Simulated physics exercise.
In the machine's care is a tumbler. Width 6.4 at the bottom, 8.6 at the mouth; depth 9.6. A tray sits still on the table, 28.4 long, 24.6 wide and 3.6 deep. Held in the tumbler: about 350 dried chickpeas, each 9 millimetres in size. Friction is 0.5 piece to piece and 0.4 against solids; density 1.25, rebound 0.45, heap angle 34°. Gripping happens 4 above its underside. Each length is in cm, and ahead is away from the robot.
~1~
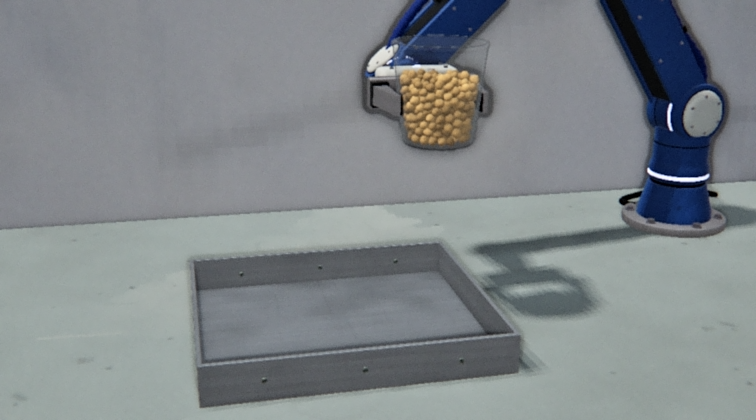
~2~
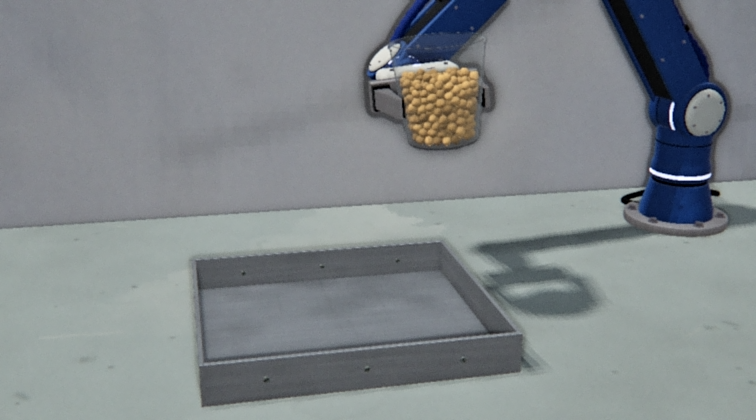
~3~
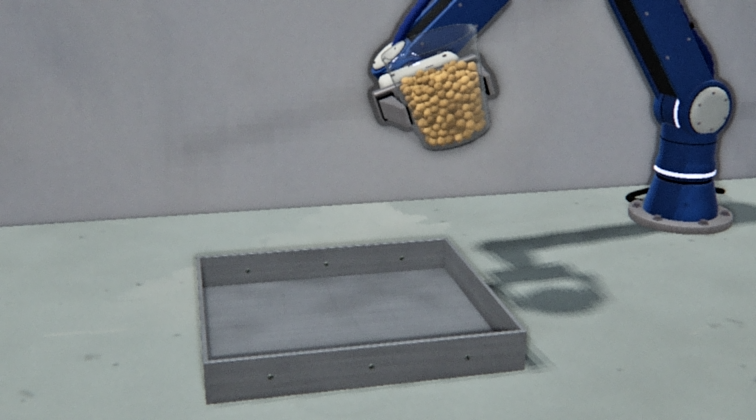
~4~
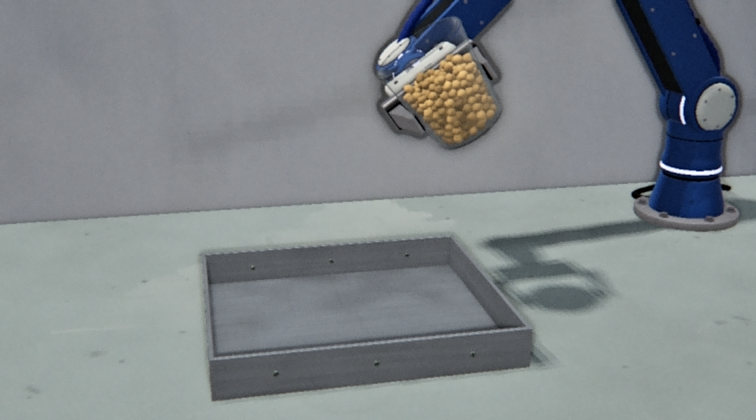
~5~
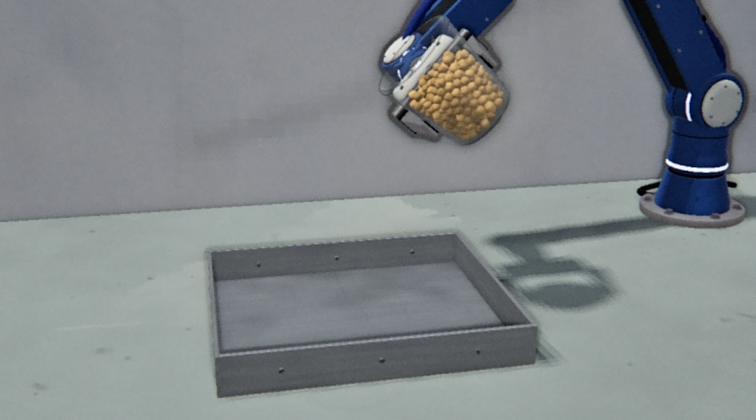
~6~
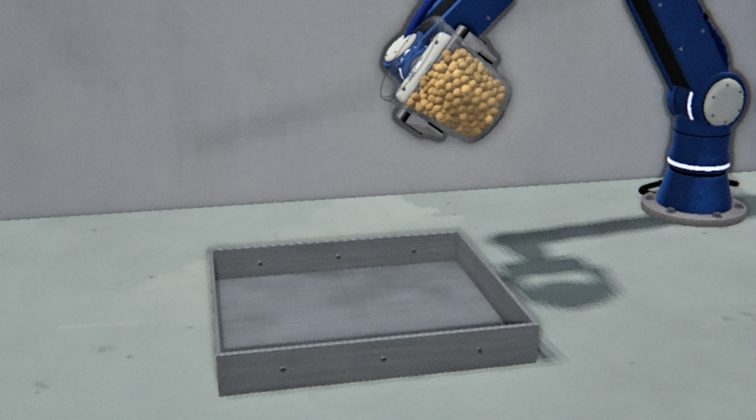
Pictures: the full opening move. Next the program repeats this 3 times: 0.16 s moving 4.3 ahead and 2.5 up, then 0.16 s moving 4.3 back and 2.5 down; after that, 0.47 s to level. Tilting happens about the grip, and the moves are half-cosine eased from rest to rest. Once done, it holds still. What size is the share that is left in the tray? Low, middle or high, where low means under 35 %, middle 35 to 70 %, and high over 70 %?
Low, under 35 %.
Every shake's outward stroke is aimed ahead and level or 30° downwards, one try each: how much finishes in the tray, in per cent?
I'd say close to 15 percent for the first and close to 5 percent for the second.
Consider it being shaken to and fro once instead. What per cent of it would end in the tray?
Roughly 10 percent.
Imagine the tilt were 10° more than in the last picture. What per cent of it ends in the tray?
Roughly 45 percent.
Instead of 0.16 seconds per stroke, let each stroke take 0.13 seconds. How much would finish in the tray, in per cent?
In that case some 45 per cent.
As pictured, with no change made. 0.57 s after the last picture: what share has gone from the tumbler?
15 %.
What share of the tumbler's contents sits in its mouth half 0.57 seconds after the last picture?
About 50 percent.
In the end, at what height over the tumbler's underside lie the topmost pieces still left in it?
Height at rest: Approx. 8.0 cm.
Then, 0.57 s later, tilted 54° forward, highest piece 27 above the table; 304 in the tumbler, 34 in the tray, 16 in flight or on a rim.
Then, 1.14 s later, tilted 36° forward, highest piece 26 above the table; 259 in the tumbler, 94 in the tray, 1 in flight or on a rim.
Then, 1.63 s later, level, highest piece 27 above the table; 259 in the tumbler, 95 in the tray.
Then, 2.68 s later, level, highest piece 27 above the table; 259 in the tumbler, 95 in the tray.
At rest, 259 in the tumbler, 95 in the tray. That is 27 % in the tray.
